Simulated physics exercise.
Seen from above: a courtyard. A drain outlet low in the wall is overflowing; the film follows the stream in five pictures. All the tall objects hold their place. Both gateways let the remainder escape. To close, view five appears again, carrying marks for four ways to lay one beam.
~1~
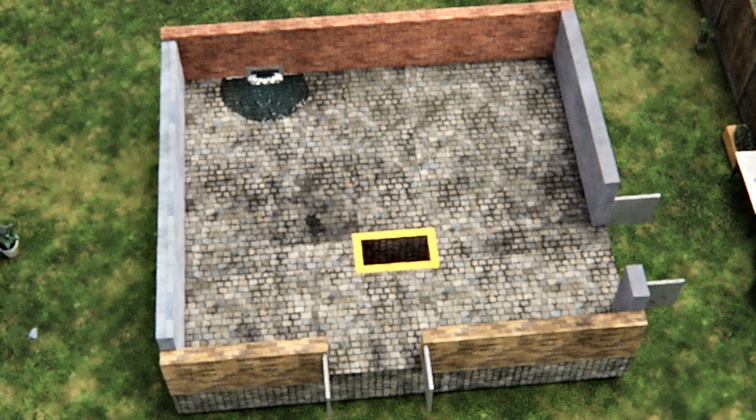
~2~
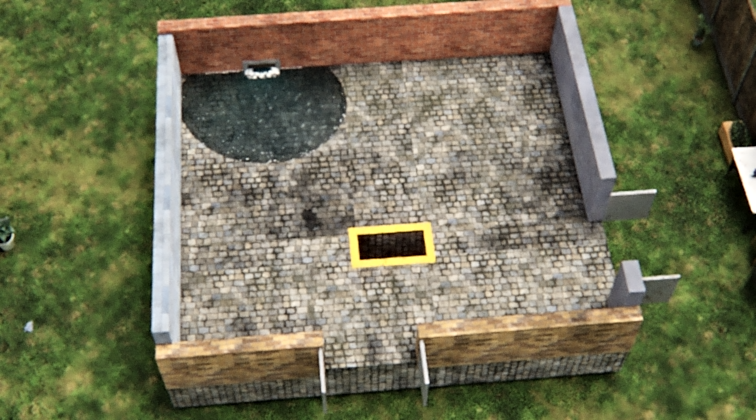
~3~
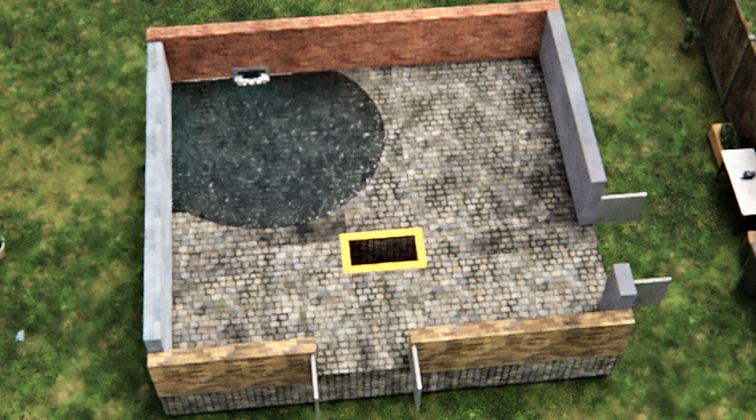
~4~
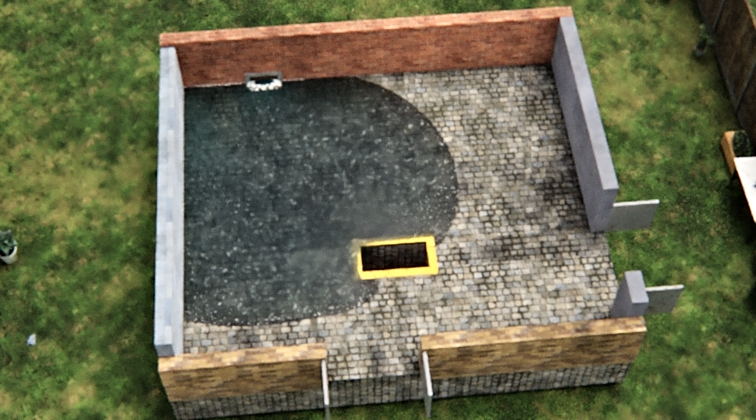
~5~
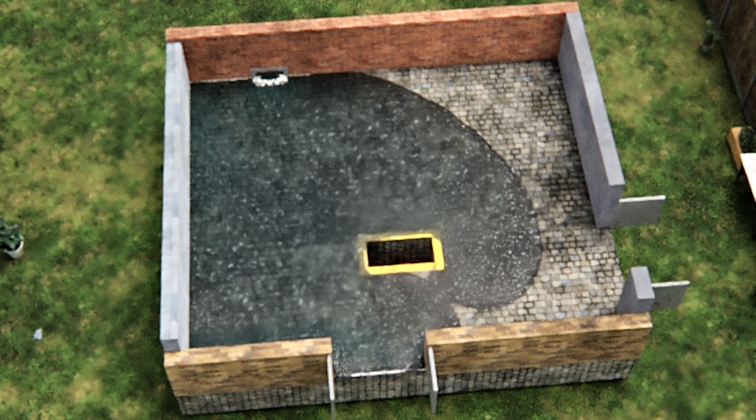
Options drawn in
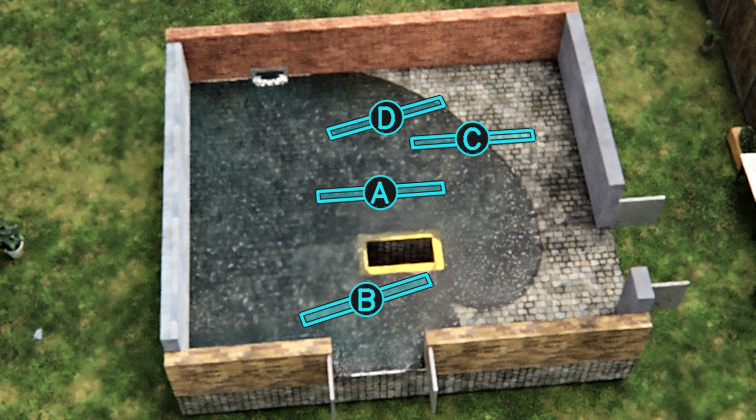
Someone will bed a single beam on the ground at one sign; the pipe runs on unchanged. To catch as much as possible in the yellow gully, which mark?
Best: B.
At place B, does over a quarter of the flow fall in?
Yes, it does.
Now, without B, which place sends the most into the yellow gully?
C it is.
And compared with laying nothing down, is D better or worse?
Worse.
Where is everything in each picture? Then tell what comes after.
In the first picture, outfall at (265, 71); yellow gully at (396, 250); open gate at (601, 266); open gate at (374, 357); 3 % of the ground under water, visible out to (299, 106); yellow gully still dry.
In the second picture, 13 % of the ground under water, visible out to (253, 159); yellow gully still dry.
In the third picture, 26 % of the ground under water, visible out to (316, 214); yellow gully still dry.
In the fourth picture, 47 % of the ground under water, visible out to (262, 322); yellow gully taking water.
In the fifth picture, 66 % of the ground under water, visible out to (507, 295); yellow gully taking water.
In cyan, A from (318, 196) to (443, 187); B from (302, 319) to (428, 279); C from (412, 143) to (532, 134); D from (329, 133) to (442, 101).
If A is chosen, about 10 % of the stream goes into the yellow gully, about 90 % out by the gates.
If B is chosen, about 43 % of the stream goes into the yellow gully, about 56 % out by the gates.
If C is chosen, about 24 % of the stream goes into the yellow gully, about 75 % out by the gates.
If D is chosen, about 19 % of the stream goes into the yellow gully, about 80 % out by the gates.
